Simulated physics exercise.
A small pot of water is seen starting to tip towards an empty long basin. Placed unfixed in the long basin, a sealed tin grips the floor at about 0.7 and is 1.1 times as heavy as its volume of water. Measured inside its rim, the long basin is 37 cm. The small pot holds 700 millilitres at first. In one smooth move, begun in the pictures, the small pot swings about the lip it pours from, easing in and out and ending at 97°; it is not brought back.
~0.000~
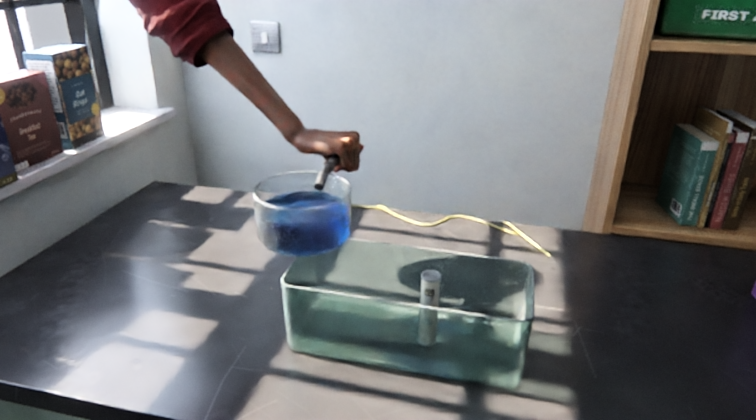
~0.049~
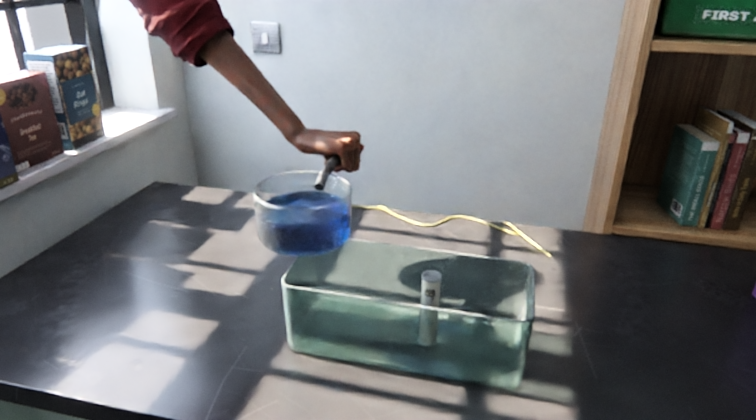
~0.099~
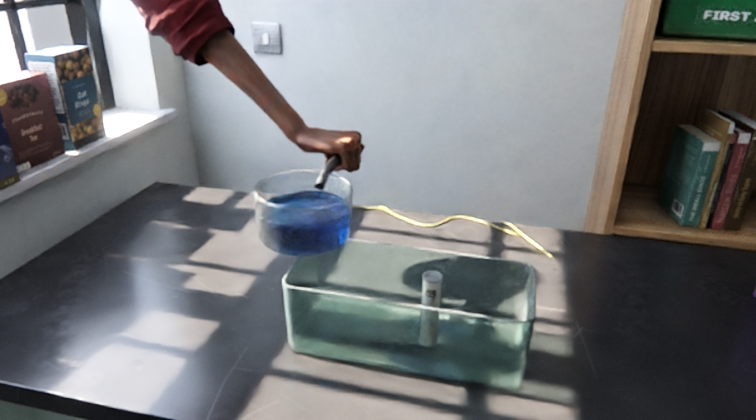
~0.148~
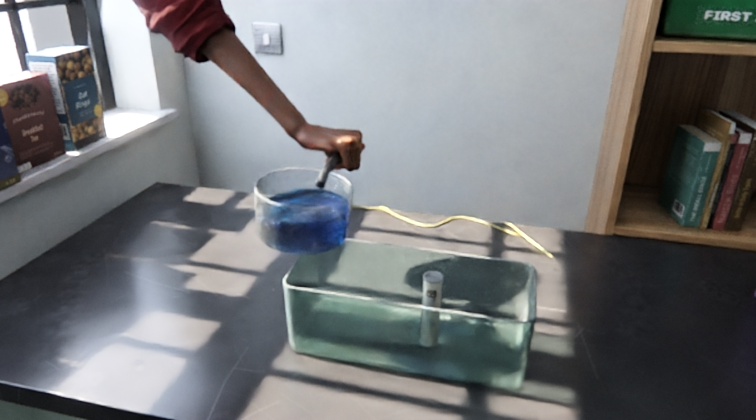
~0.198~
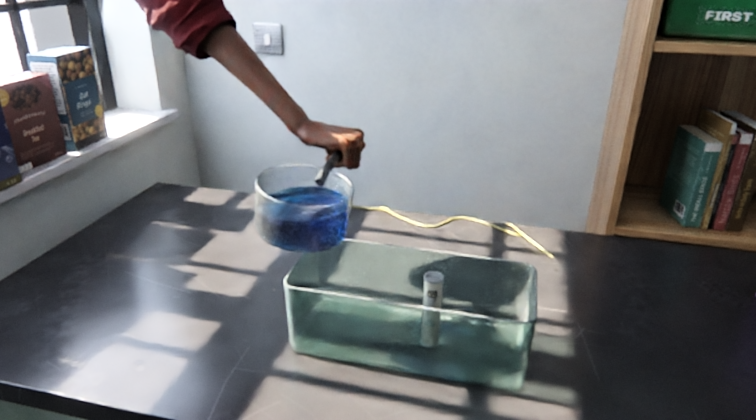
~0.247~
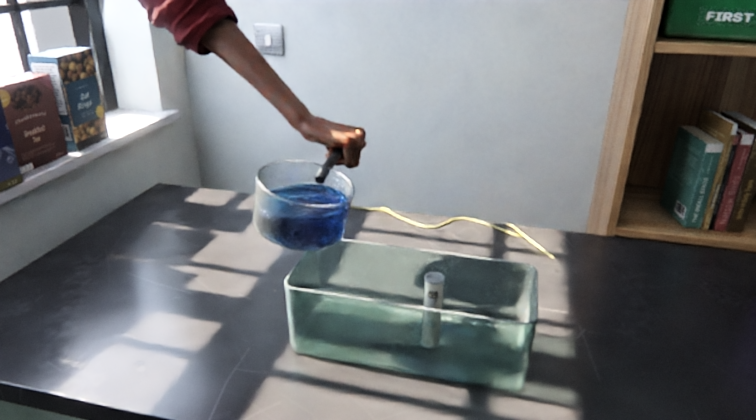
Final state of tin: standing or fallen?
Fallen.
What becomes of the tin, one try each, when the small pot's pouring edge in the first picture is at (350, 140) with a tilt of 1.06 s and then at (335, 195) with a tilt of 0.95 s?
Trial 1 - tin tips; trial 2 - tin tips.
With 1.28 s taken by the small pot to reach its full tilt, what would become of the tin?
The tin would overturn.
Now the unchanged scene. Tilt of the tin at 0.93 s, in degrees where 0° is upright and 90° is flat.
Looks like some 5 degrees from vertical upright.
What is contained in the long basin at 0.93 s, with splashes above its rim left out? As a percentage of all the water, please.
It works out near 56 per cent.
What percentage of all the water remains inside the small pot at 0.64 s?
Still held: Roughly 78 % of the total.
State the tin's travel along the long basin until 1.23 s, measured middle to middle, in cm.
Near 8 cm.
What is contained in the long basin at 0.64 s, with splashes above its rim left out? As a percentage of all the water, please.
Close to 1 in a hundred.
After 0.64 s the tilt is 64° and 77 per cent is still to pour; the tin stands where it began.
After 0.93 s the tilt is 93° and 21 per cent is still to pour; the tin leans 4°.
After 1.23 s the tilt is 97° and 3 per cent is still to pour; the tin lies on its side.
After 1.56 s the tilt is 97° and 1 per cent is still to pour; the tin lies on its side.
In the end the tin lies on its side.
